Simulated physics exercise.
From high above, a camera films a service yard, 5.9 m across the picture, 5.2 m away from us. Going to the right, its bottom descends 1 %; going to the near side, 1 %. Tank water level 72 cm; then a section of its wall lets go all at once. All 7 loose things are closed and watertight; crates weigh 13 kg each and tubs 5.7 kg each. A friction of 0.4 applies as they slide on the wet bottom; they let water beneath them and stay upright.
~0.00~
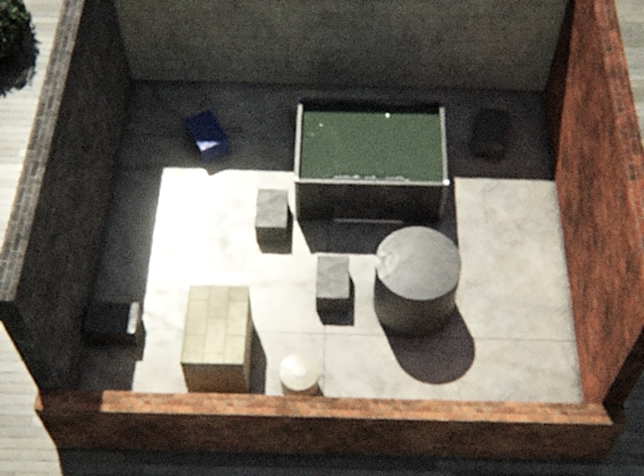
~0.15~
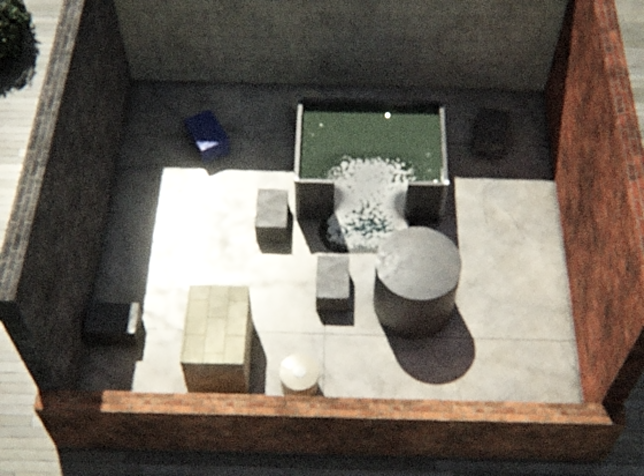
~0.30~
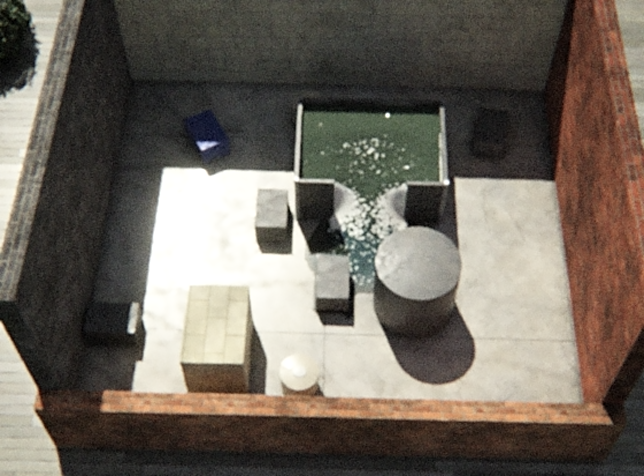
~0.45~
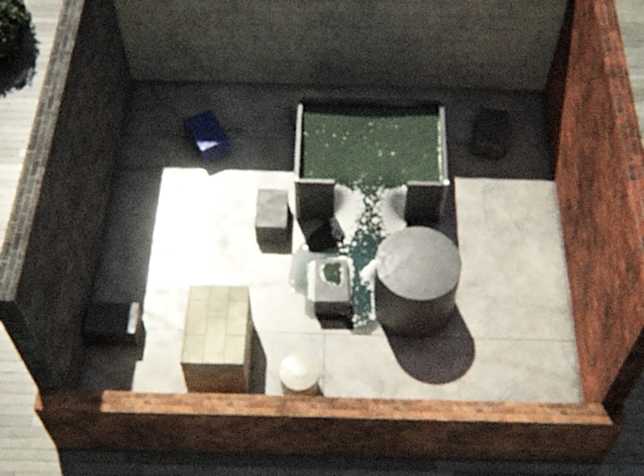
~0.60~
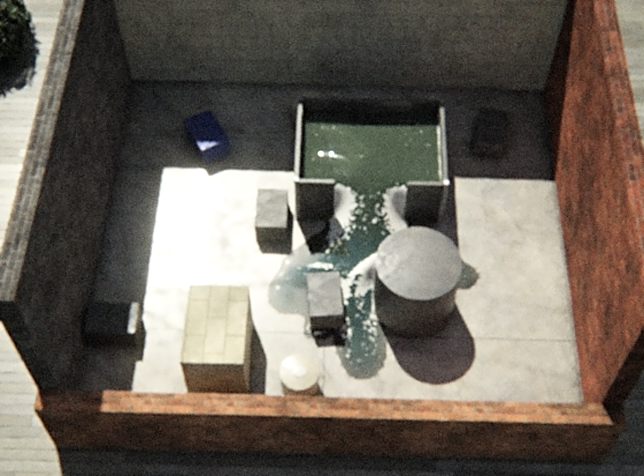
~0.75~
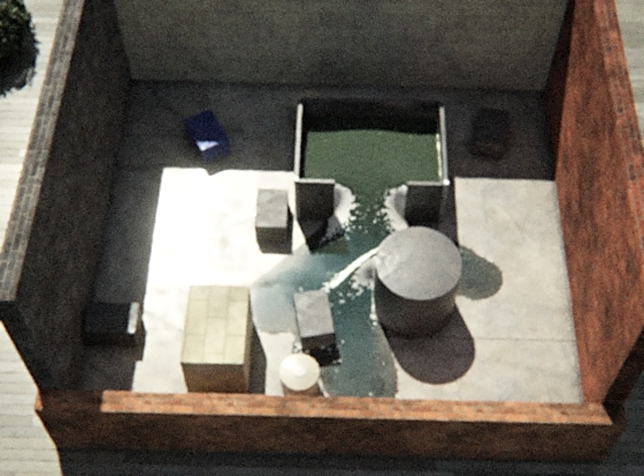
A tank of green water stands toward the back of a brick-walled service yard, seen from high above by a still camera. Grey blocks and a big grey cylinder sit before it, with a blue crate at back left and a pale yellow box at front left. Water bursts through the tank's near side, foams around the cylinder, spreads across the pale floor, and nudges and turns one grey block slightly as the tank level drops.
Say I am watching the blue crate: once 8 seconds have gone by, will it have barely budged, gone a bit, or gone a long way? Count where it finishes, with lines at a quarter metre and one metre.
Virtually static.
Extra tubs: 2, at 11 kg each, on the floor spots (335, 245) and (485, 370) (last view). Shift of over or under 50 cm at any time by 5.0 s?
In turn: More, past it.
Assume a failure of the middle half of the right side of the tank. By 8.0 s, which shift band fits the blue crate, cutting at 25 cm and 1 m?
Well, the blue crate scoots over a bit then.
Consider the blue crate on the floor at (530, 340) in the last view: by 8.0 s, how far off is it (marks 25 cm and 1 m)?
As it turns out, it is swept away.
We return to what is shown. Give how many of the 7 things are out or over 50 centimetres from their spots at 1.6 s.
At that time I count 1.
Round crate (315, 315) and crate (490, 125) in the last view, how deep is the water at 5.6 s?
Roughly 11 and 5 cm.
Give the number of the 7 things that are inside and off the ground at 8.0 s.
5 of them.
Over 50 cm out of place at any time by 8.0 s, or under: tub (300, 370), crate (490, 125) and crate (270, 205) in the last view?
Beyond, beyond, within.
After 1.6 s the blue crate is near (206, 129), 0.0 m from its start, aground; 2 afloat.
After 3.6 s the blue crate is near (206, 129), 0.0 m from its start, aground; 2 afloat.
After 5.6 s the blue crate is near (206, 129), 0.0 m from its start, aground; 3 afloat.
After 8.0 s the blue crate is near (206, 129), 0.0 m from its start, aground; 5 afloat.
